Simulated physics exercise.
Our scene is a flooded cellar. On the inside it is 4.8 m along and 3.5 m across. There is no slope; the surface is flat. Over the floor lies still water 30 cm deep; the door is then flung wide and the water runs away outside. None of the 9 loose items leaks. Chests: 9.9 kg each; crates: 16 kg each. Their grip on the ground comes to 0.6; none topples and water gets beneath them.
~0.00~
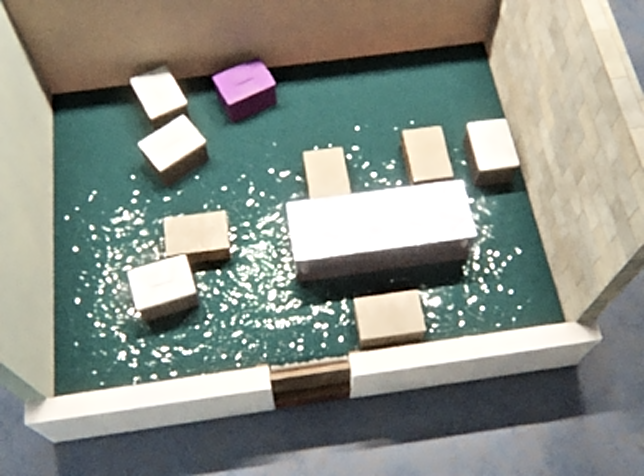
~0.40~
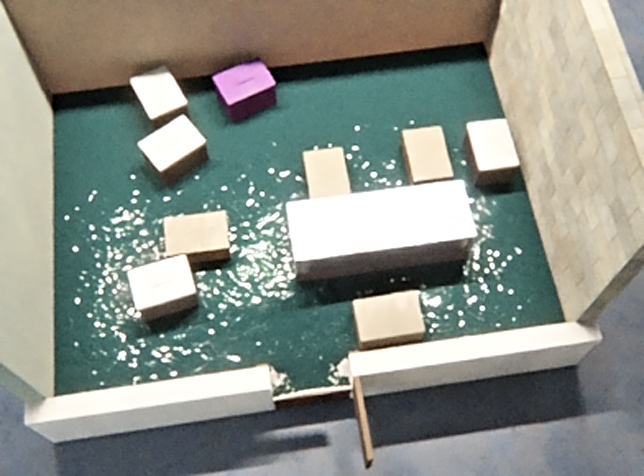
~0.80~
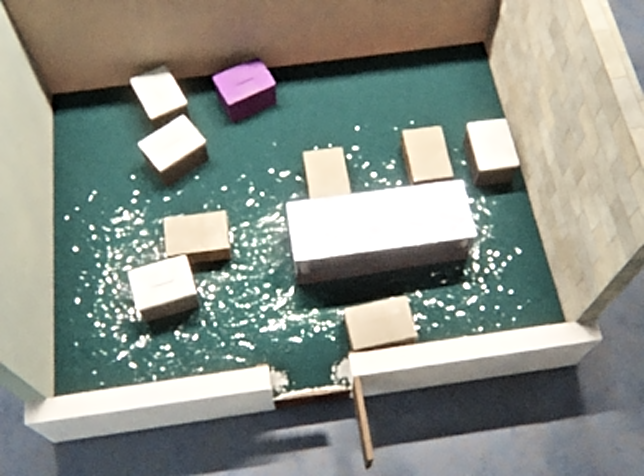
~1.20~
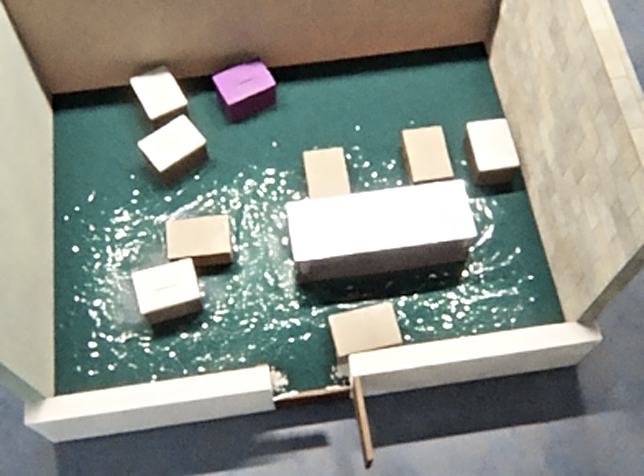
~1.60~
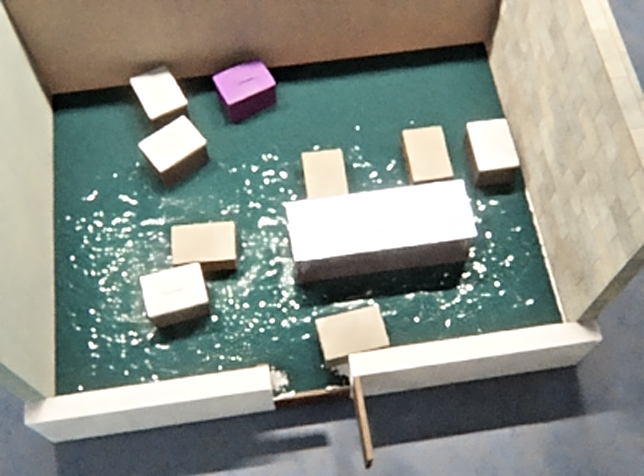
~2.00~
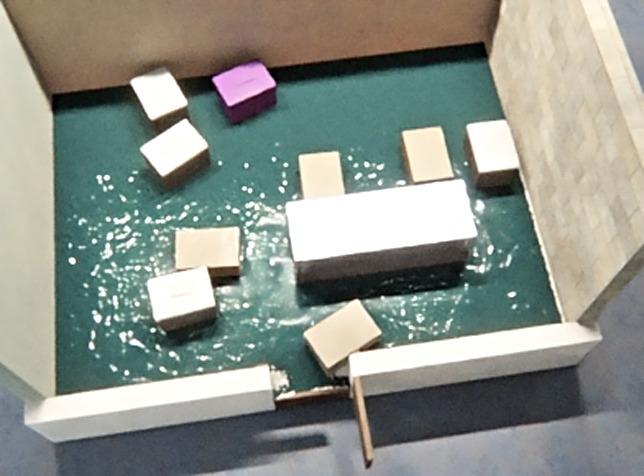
A brown gate swings open outward, then a tan box by it drifts left and turns.
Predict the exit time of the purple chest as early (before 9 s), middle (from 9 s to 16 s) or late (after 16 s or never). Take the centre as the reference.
Watch it linger past the later limit, maybe forever.
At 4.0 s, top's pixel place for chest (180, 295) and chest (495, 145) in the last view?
Somewhere around (209, 324) and (510, 182).
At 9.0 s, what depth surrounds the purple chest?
About 23 cm.
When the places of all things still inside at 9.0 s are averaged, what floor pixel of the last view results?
It works out to somewhere near (310, 218) on the floor.
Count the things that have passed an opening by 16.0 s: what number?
The count by then is 3.
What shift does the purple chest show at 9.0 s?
Around 20 cm from the start by that time.
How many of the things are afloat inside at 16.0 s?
I get 6.
After 4.0 s the purple chest is near (235, 91), 0.1 m from its start, afloat; 1 of 9 are out; 8 afloat.
After 9.0 s the purple chest is near (237, 98), 0.2 m from its start, afloat; 2 of 9 are out; 7 afloat.
After 16.0 s the purple chest is near (237, 112), 0.3 m from its start, afloat; 3 of 9 are out; 6 afloat.
After 20.0 s the purple chest is near (230, 122), 0.5 m from its start, afloat; 4 of 9 are out; 5 afloat.
